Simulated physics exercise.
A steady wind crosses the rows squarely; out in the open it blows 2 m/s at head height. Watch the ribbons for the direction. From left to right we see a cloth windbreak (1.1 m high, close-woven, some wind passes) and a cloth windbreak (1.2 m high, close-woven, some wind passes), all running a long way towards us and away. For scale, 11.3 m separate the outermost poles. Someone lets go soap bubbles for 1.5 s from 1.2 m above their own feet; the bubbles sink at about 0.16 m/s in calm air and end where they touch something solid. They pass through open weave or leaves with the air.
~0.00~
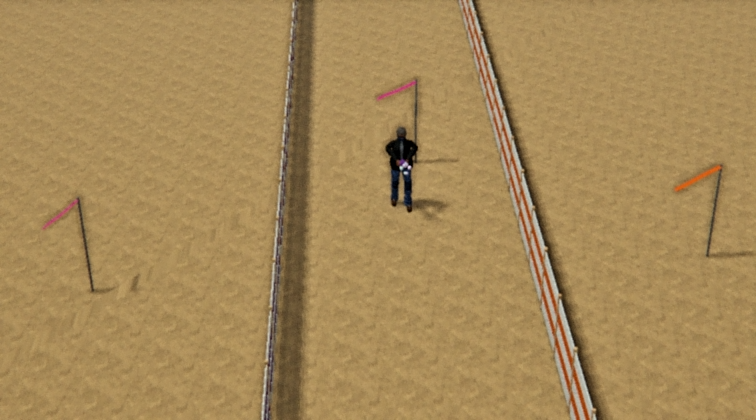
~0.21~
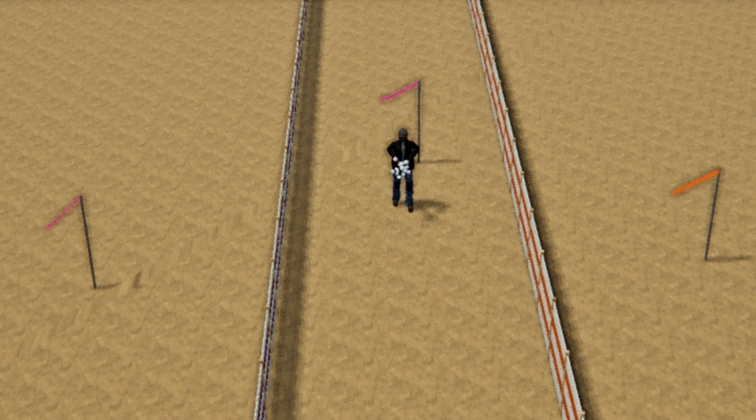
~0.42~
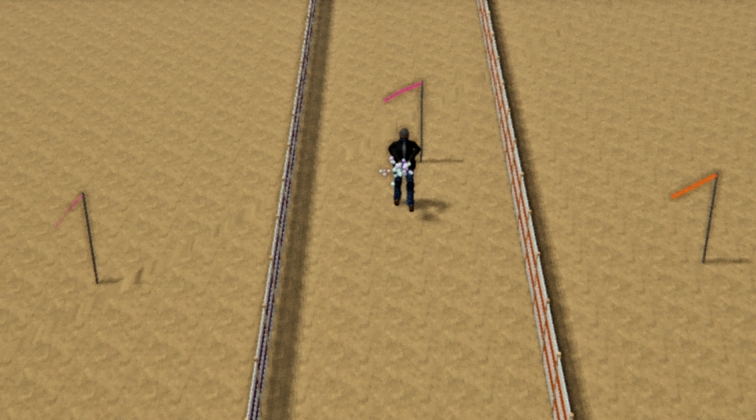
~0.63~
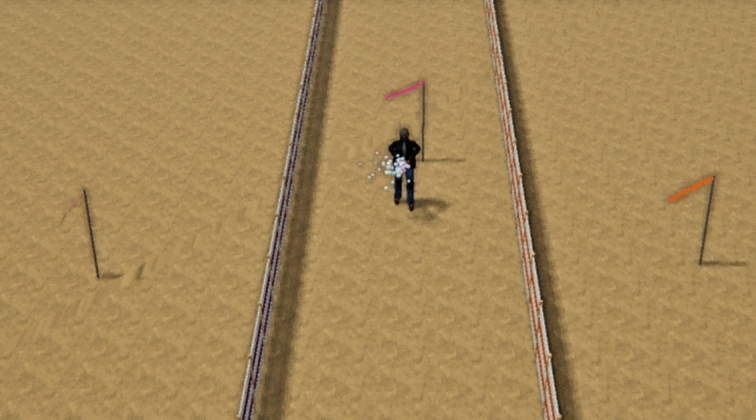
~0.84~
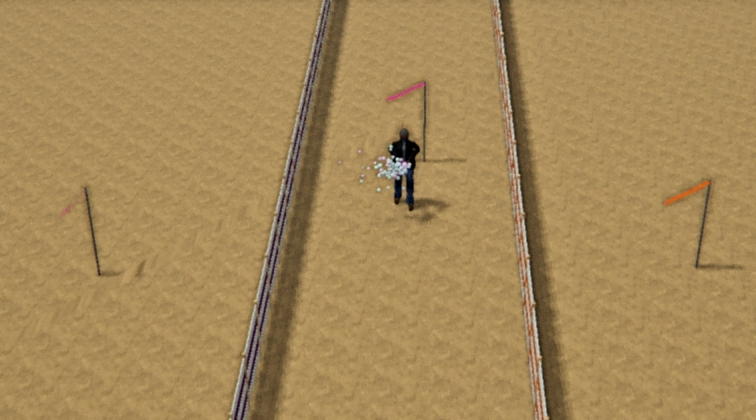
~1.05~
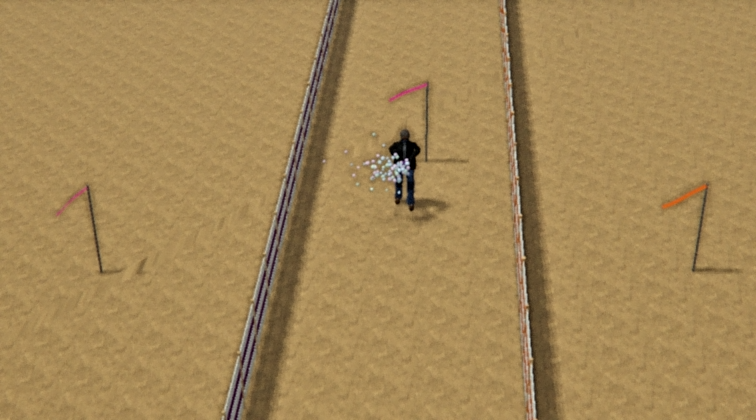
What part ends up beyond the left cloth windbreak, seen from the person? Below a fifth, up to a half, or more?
Beyond the left cloth windbreak at the end: Above half.
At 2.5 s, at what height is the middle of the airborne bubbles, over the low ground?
Roughly 1.0 m up.
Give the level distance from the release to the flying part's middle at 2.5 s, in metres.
About 1.0 m.
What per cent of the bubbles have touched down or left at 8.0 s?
Near 35 %.
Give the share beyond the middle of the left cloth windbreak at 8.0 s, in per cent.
About 60 %.
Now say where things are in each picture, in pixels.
The first frame shows the left ribbon ends at (42, 229), leaning 50 degrees to the left, the bubbles in the air span x = 400 to 405 around y = 165 and it comes from (403, 164).
The second frame shows the right ribbon ends at (673, 194), leaning 60 degrees to the left and the bubbles in the air span x = 390 to 410 around y = 170.
The third frame shows the inner ribbon ends at (384, 101), leaning 65 degrees to the left, the bubbles in the air span x = 380 to 410 around y = 170 and the top of the left cloth windbreak crosses (284, 173).
The fourth frame shows the bubbles in the air span x = 370 to 405 around y = 165.
The fifth frame shows the right ribbon ends at (666, 204), leaning 55 degrees to the left and the bubbles in the air span x = 365 to 405 around y = 170.
The sixth frame shows the inner ribbon ends at (390, 100), leaning 65 degrees to the left, the bubbles in the air span x = 355 to 405 around y = 170 and the top of the left cloth windbreak crosses (287, 169).
After 2.5 s, 7 % is beyond the left cloth windbreak; 0 % has touched down or left; the middle of what still flies is 1.1 m above the low ground, near (351, 172).
After 4.0 s, 39 % is beyond the left cloth windbreak; 2 % has touched down or left; the middle of what still flies is 1.0 m above the low ground, near (307, 175).
After 8.0 s, 60 % is beyond the left cloth windbreak; 37 % has touched down or left; the middle of what still flies is 0.8 m above the low ground, near (161, 182).
After 20.0 s, 63 % is beyond the left cloth windbreak; 85 % has touched down or left.
After 45.0 s, 63 % is beyond the left cloth windbreak; 100 % has touched down or left.
